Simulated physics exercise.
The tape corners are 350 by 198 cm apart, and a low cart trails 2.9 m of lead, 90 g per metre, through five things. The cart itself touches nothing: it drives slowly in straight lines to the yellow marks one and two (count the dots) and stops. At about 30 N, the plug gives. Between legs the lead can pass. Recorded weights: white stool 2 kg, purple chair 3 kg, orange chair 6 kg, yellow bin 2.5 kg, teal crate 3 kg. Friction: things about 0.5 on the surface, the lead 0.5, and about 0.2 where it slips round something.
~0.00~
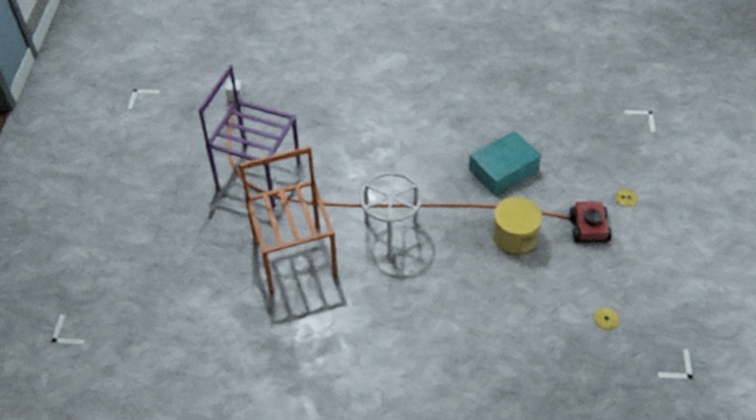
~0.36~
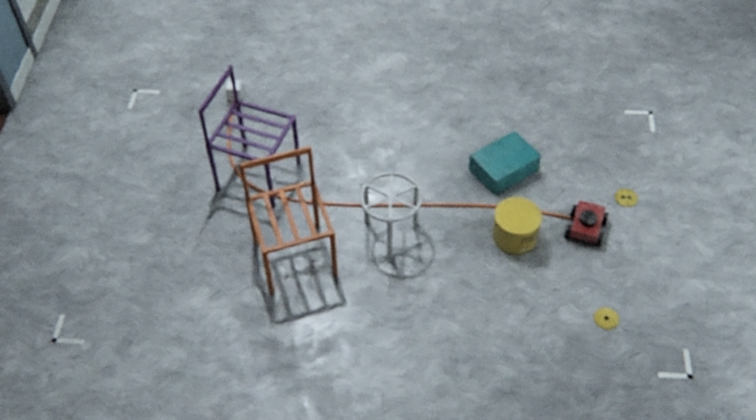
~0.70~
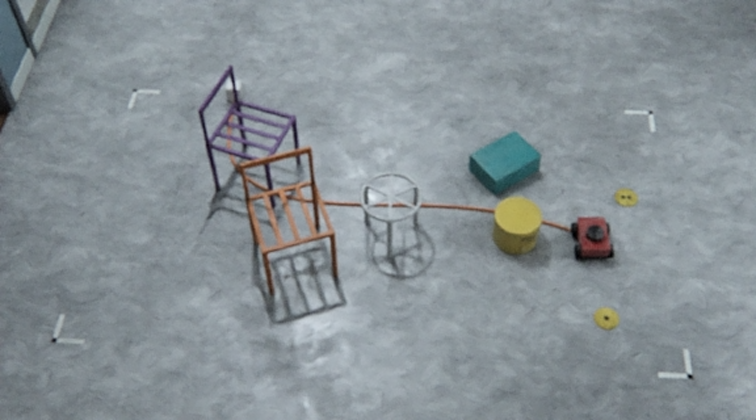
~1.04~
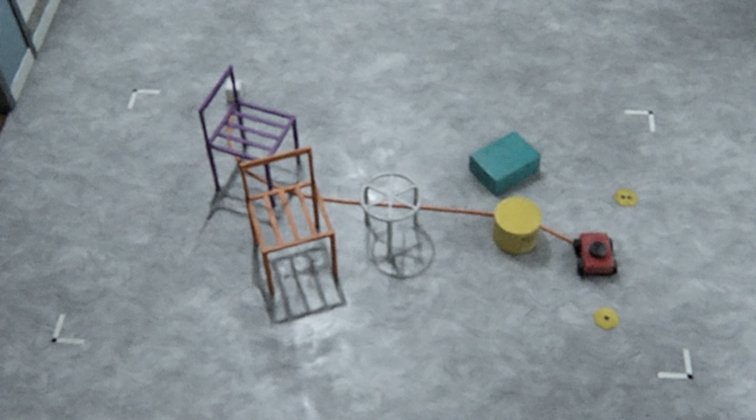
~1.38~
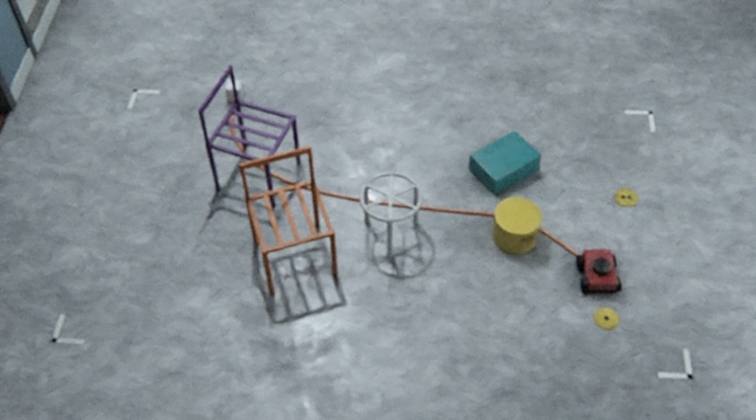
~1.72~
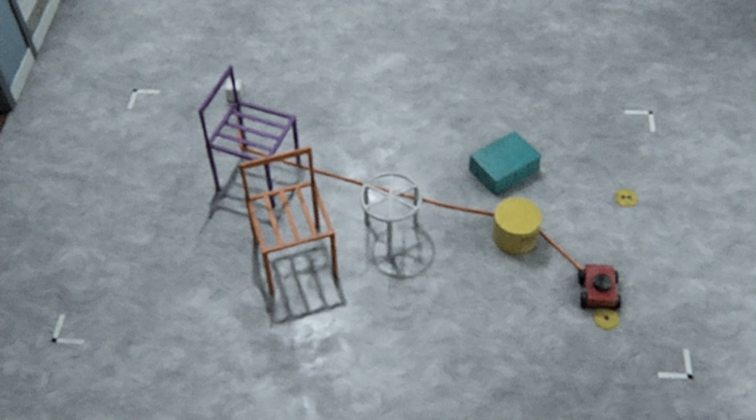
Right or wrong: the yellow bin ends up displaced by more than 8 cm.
Wrong.
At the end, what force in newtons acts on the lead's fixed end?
The pull at the fixed end comes to around 0 N.
After 2.6 s, cart at (607, 301), 6 N at the fixed end; purple chair 9 cm off its start.
After 3.4 s, cart at (615, 261), lead slack at the fixed end; purple chair 9 cm off its start.
After 4.3 s, cart at (622, 223), lead slack at the fixed end; purple chair 9 cm off its start at (266, 124).
After 5.1 s, cart at (626, 197), lead slack at the fixed end; purple chair 9 cm off its start.
After 5.5 s, cart at (626, 197), lead slack at the fixed end; yellow bin 1 cm off its start at (518, 216), purple chair 9 cm off its start at (266, 124).
